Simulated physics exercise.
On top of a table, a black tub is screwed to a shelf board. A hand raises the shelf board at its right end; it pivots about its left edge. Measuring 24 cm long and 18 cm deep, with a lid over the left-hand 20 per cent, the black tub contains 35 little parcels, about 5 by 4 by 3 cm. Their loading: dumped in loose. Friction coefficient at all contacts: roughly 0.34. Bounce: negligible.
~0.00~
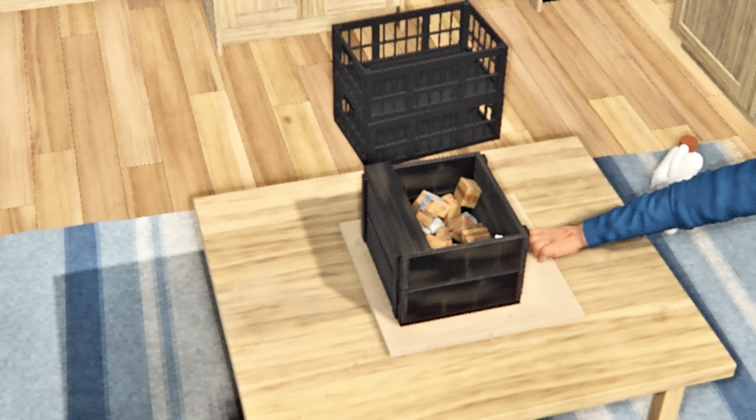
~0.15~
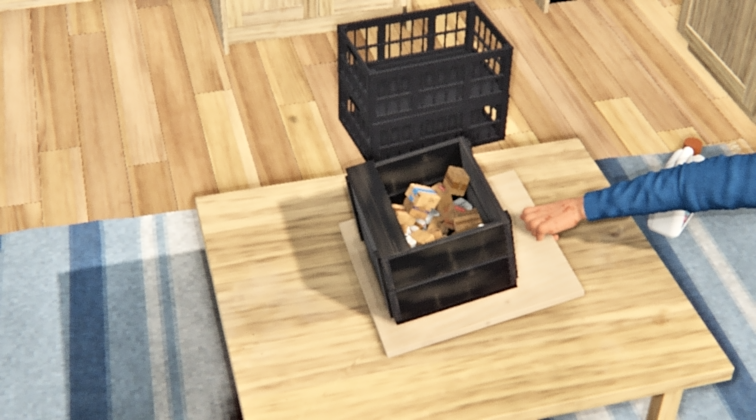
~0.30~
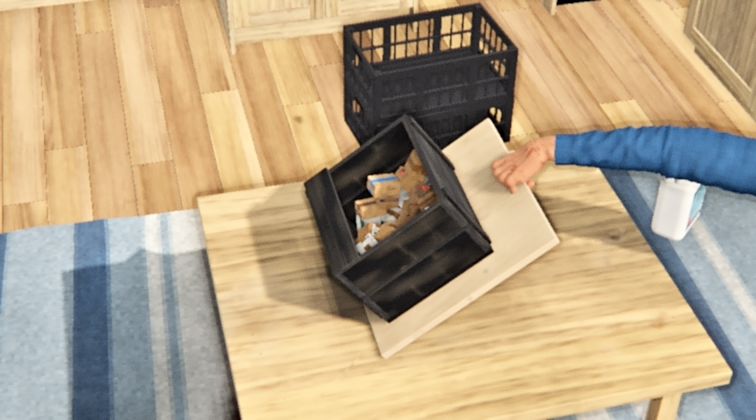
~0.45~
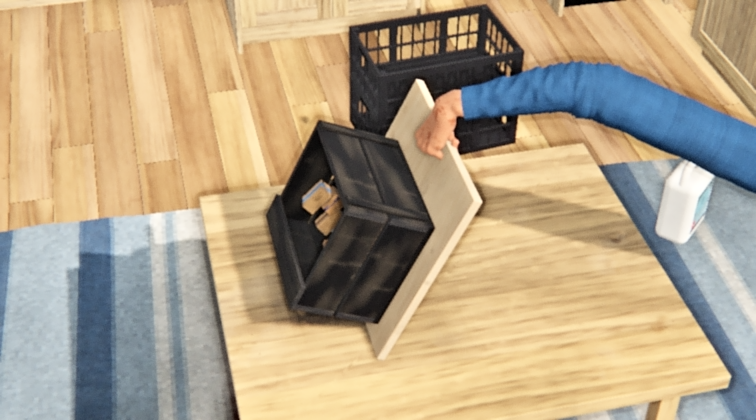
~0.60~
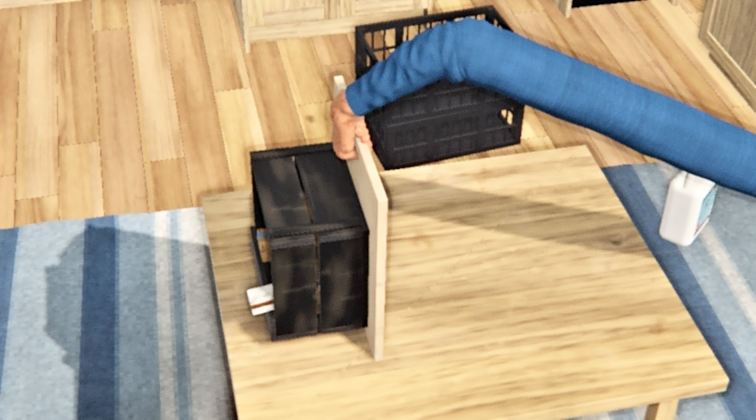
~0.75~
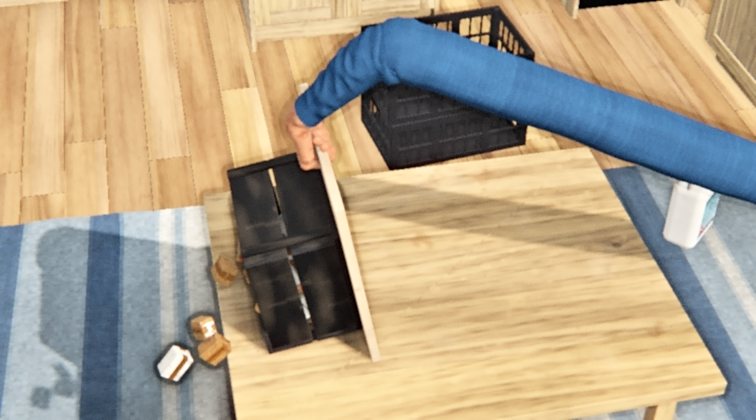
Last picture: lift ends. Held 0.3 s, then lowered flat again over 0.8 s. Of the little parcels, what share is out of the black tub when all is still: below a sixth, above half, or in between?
A sixth to a half of the little parcels leave the black tub.
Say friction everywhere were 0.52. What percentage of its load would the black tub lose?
Then the black tub sheds 30 per cent of its load.
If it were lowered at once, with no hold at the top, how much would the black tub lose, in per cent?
Black tub: 20%.
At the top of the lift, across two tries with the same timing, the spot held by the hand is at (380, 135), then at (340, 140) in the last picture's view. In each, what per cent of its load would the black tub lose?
Loss for the black tub - 10 percent, then 20 percent.
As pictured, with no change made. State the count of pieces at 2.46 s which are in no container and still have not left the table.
Around 2 in all.
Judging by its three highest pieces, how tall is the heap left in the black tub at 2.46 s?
14 centimetres high, more or less.
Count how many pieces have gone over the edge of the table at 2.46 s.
Some 8 pieces.
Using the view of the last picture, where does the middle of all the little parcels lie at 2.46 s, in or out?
(399, 265).
After 1.02 s, tilt 100°; 7 of 35 out of the black tub.
After 1.36 s, tilt 67°; 9 of 35 out of the black tub.
After 1.84 s, tilt 0°; 9 of 35 out of the black tub.
When it is over (at 2.46 s), 9 of 35 out of the black tub. Asked share, 9 of 35, 26 per cent.
